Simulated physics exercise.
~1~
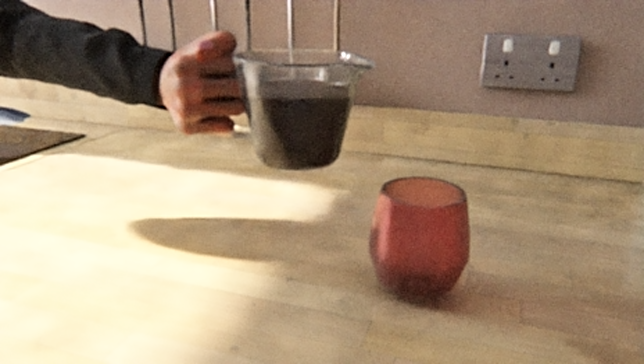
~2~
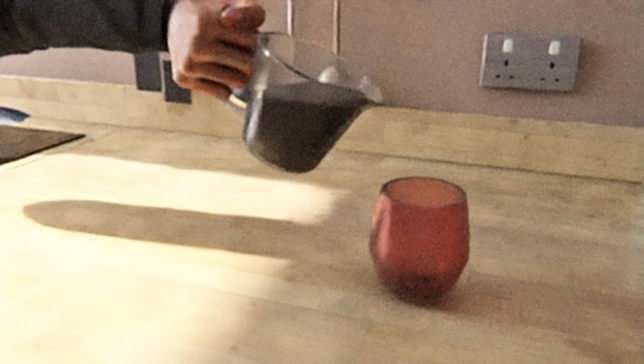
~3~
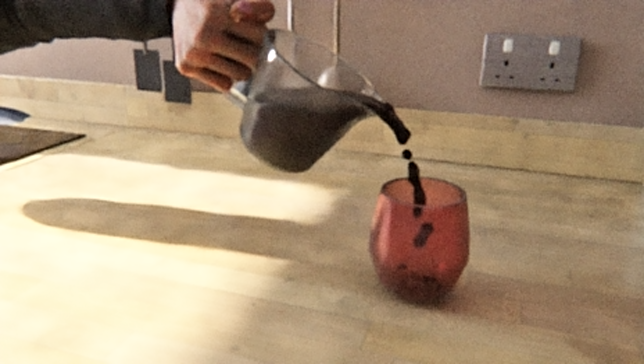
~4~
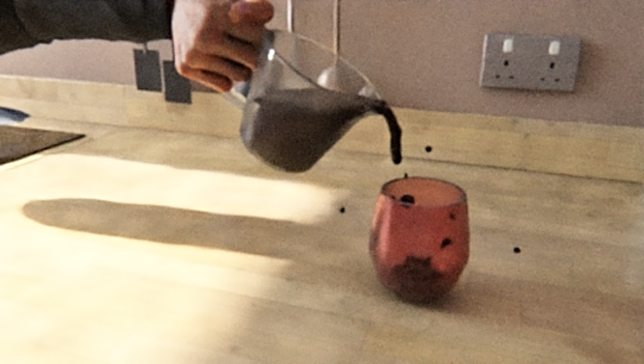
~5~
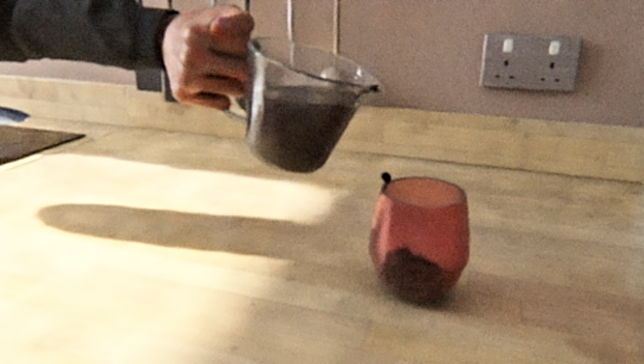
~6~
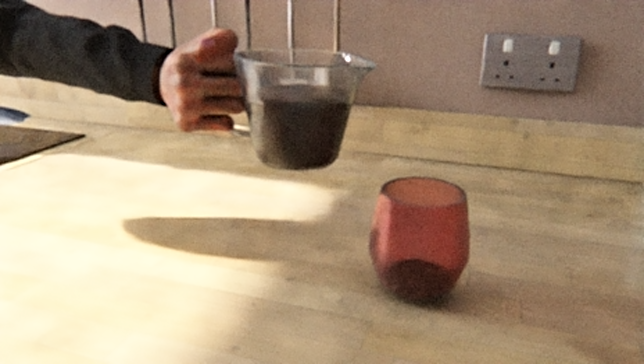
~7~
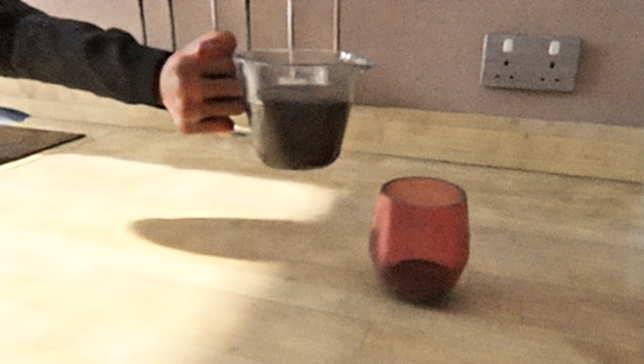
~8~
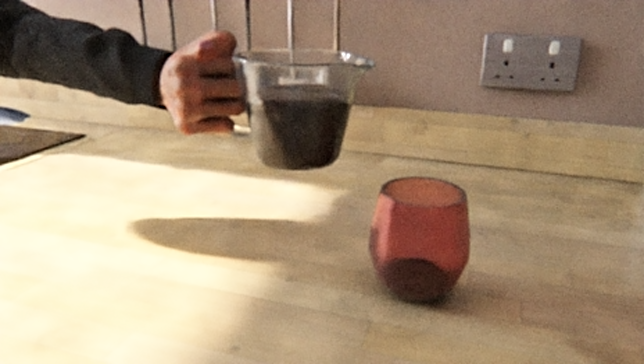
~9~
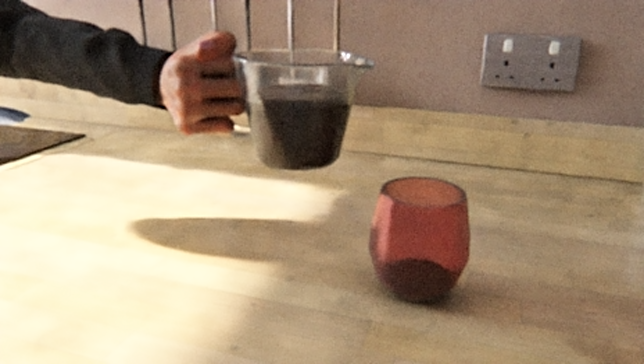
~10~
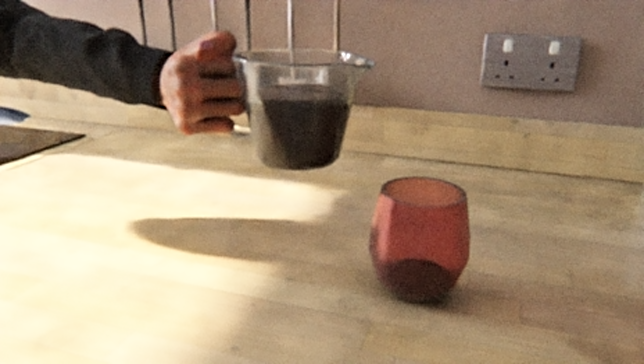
Hand tilting a glass jug of dark liquid, pouring a little into a red glass, then holding the jug upright again.
